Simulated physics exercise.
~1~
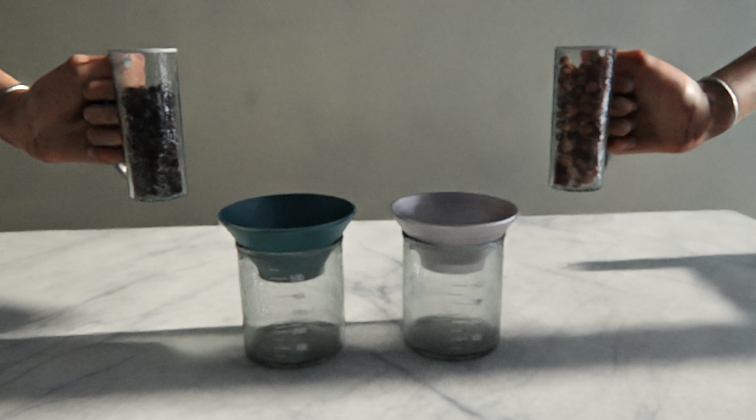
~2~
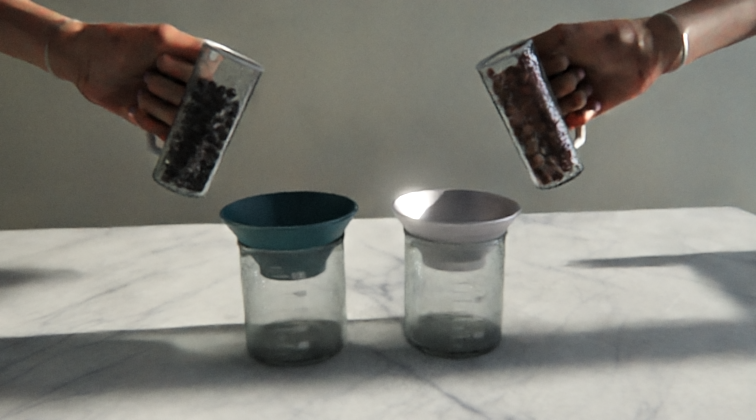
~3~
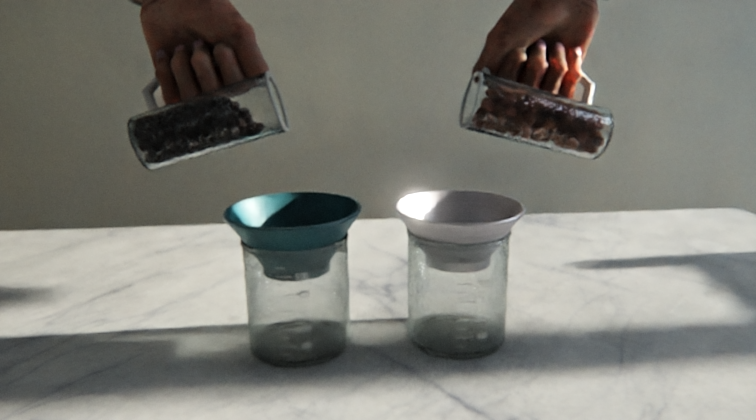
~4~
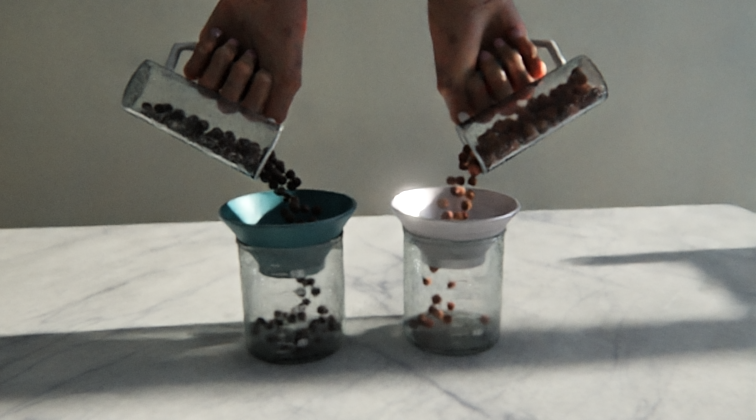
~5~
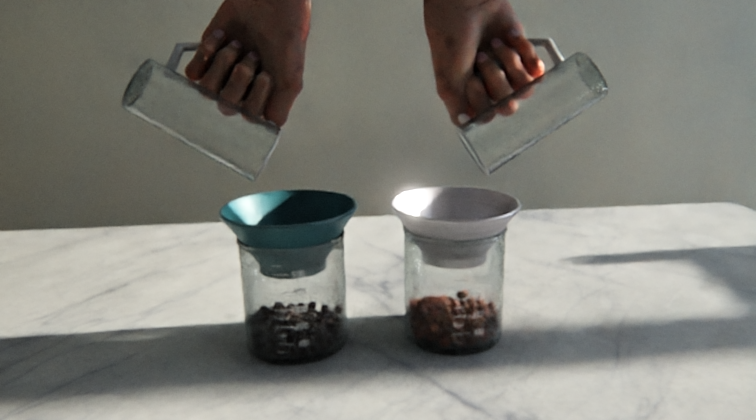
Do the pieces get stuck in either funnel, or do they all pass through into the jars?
They all pass through into the jars. Neither the teal funnel on the left nor the pale grey one on the right gets blocked.
